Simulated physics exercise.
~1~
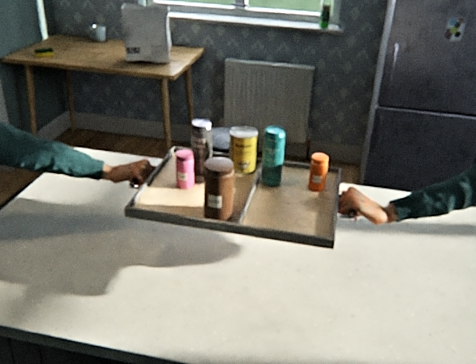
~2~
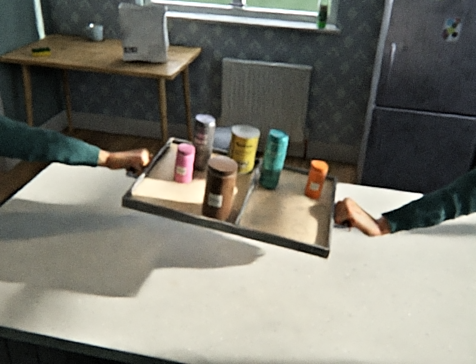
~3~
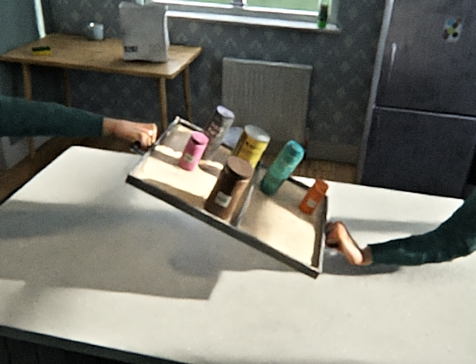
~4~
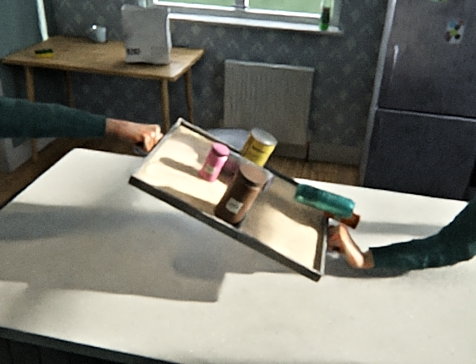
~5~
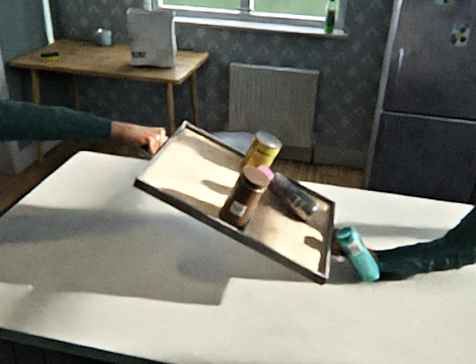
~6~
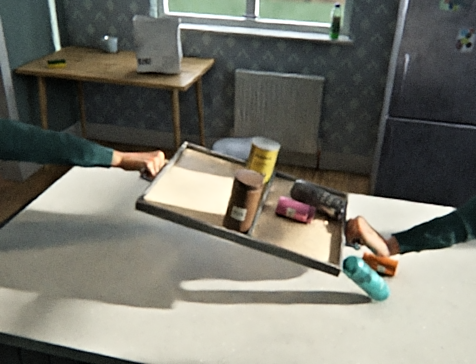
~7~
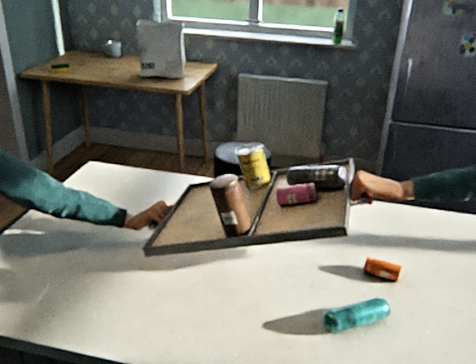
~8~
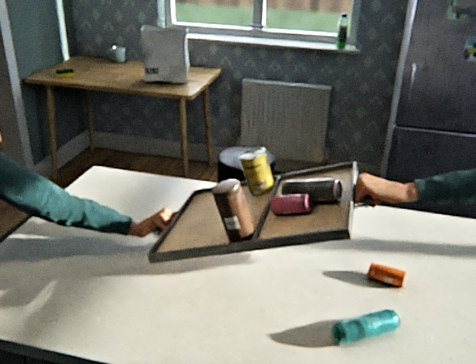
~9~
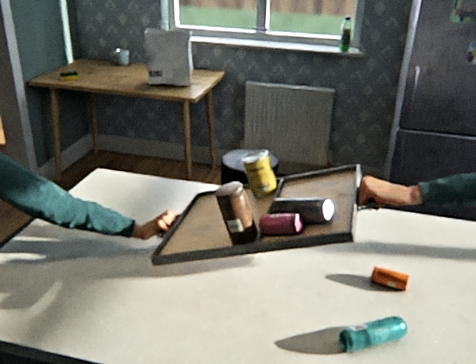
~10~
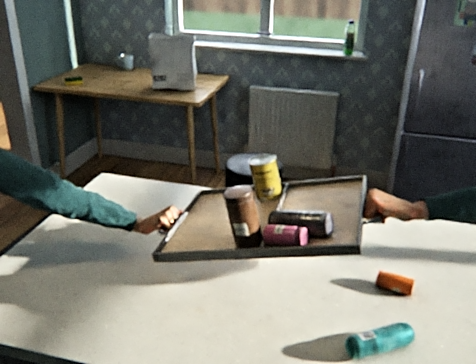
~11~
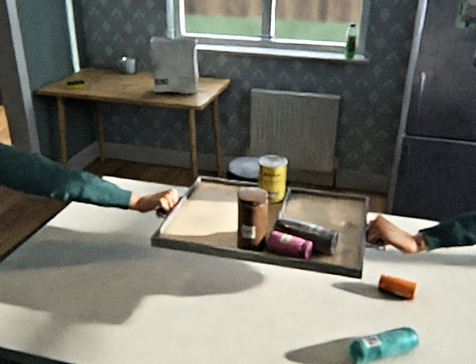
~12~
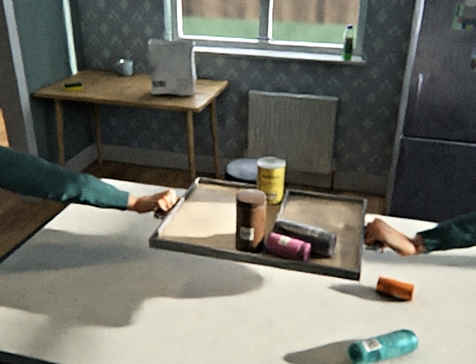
Two hands tipped a tray of small containers down to the right, spilling the orange and turquoise ones onto the table, then tilted it left and levelled it, leaving the pink and grey ones lying down and the brown and yellow ones upright.
